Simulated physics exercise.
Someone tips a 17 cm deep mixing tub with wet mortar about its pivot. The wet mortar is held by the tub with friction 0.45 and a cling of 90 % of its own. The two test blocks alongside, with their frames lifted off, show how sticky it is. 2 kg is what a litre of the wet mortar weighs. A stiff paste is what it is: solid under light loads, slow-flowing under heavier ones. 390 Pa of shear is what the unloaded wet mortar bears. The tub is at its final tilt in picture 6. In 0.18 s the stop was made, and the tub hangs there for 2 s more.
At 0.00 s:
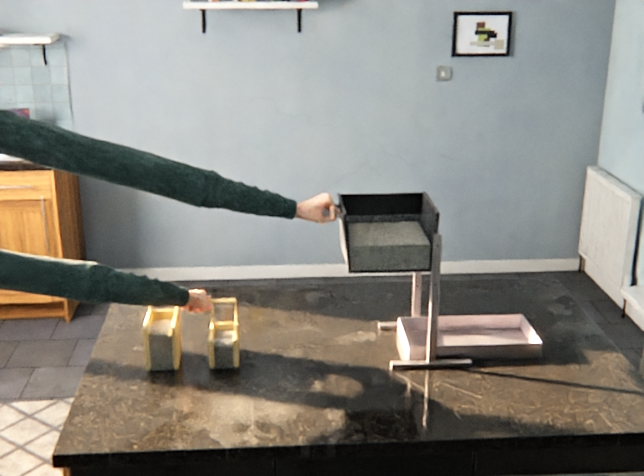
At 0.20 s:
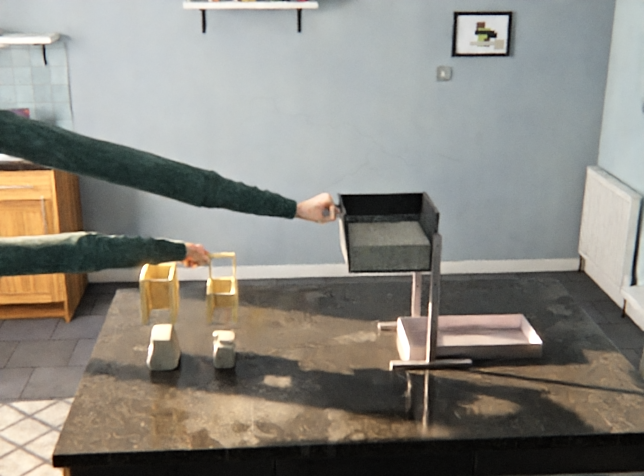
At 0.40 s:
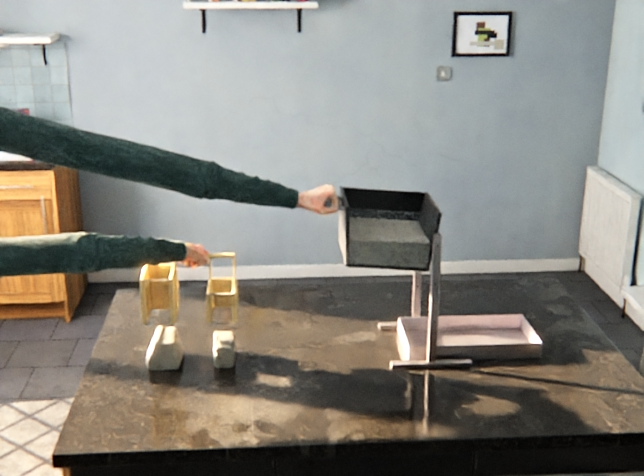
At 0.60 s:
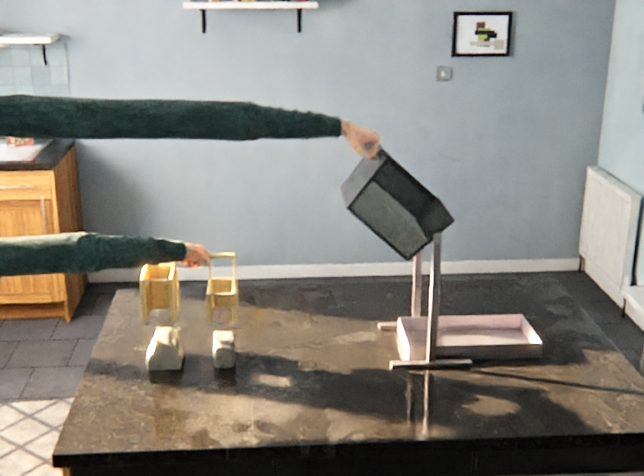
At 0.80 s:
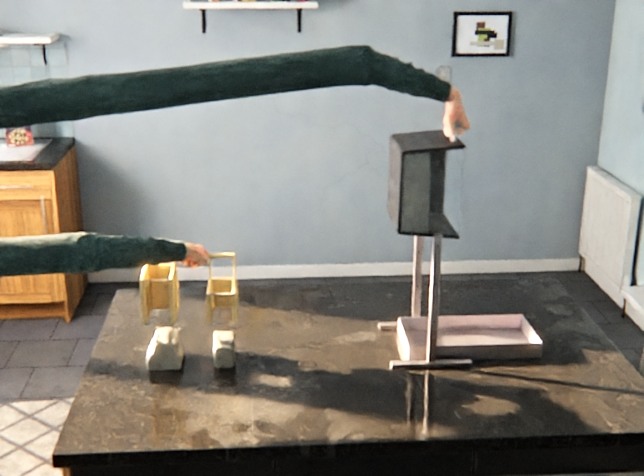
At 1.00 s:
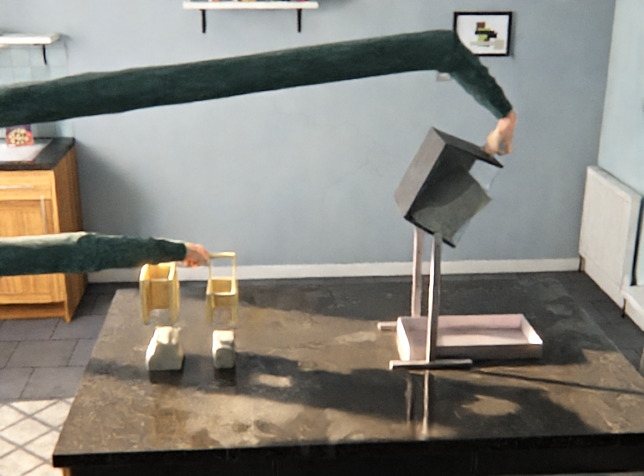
On a dark countertop in a blue-walled room, one hand lifts two yellow molds off two small pale blocks, the left of which settles slightly. Then the other hand swings a dark tub of gray material on a stand up and over to the right, past upright, until its open side faces downward.
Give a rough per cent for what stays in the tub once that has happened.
Roughly 0 per cent stays in the tub.
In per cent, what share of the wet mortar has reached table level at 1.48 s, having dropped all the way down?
About 100 per cent.
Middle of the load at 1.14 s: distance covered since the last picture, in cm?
Around 18 cm.
By 1.14 s, the tub is at 117 degrees and holds 27 %.
By 1.31 s, the tub is at 117 degrees and holds 0 %.
By 1.48 s, the tub is at 117 degrees and holds 0 %.
By 1.65 s, the tub is at 117 degrees and holds 0 %.
By 3.00 s, at the end, the tub is at 117 degrees and holds 0 %.
